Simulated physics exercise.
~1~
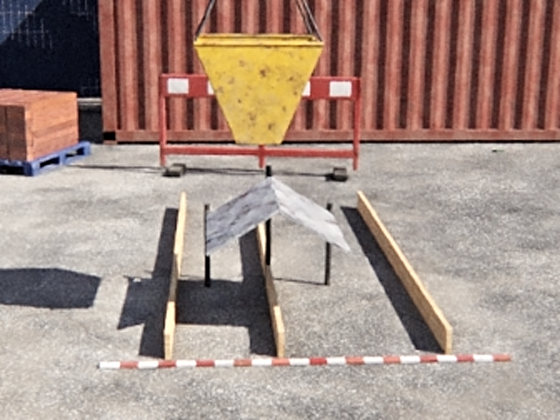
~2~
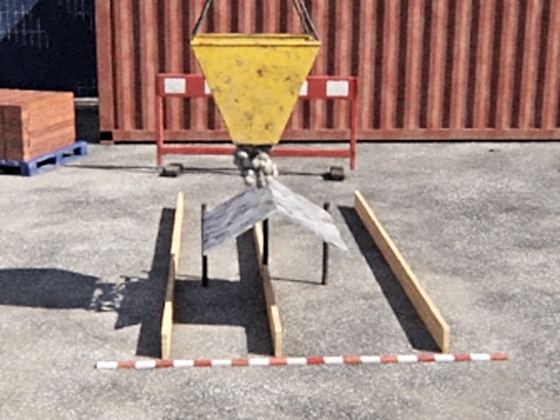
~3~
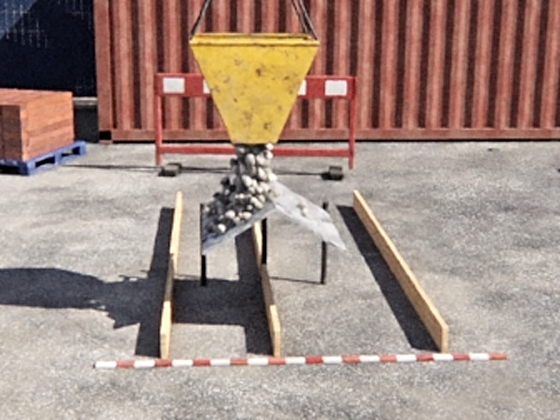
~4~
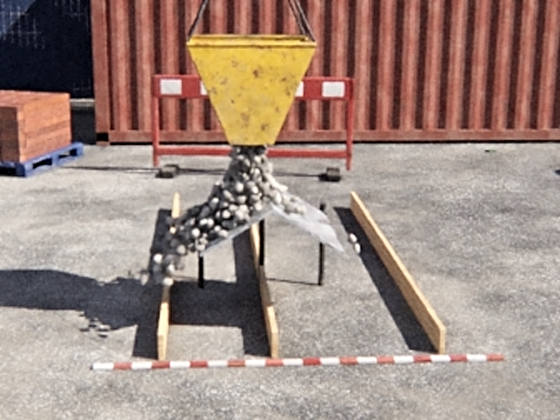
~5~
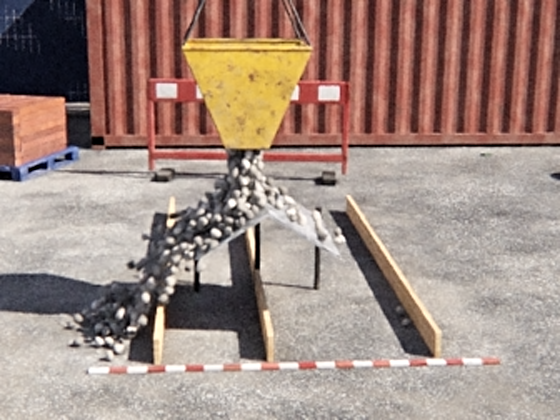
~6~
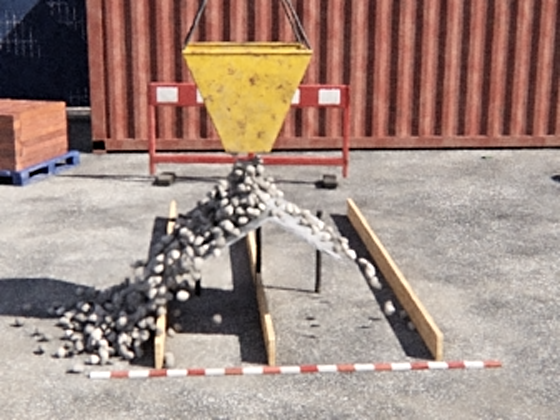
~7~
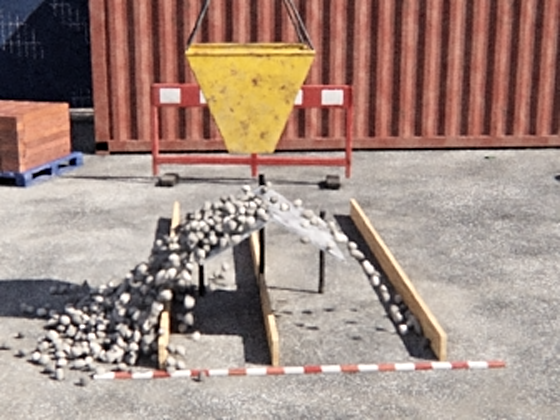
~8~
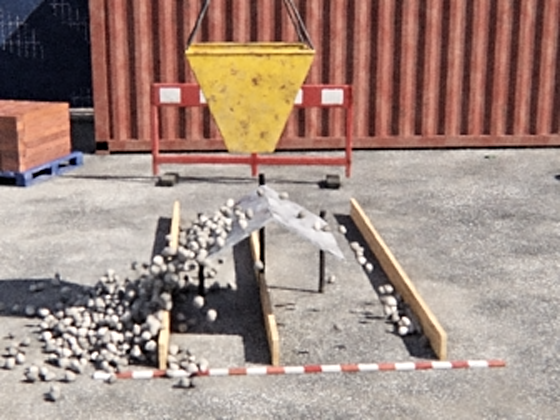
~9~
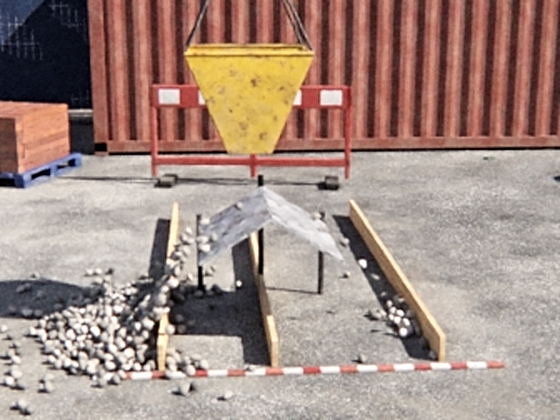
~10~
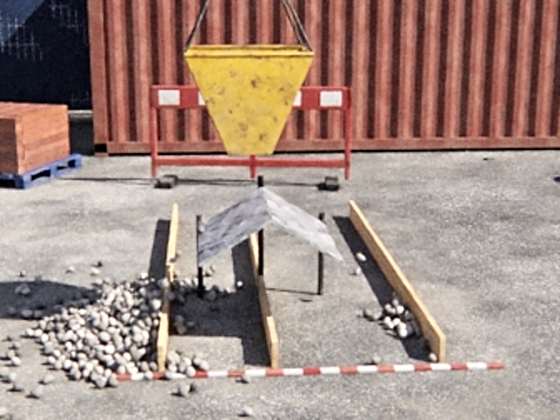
Rounded stones pouring from a yellow skip onto a peaked steel sheet, most sliding left beyond the planks, a few settling right.
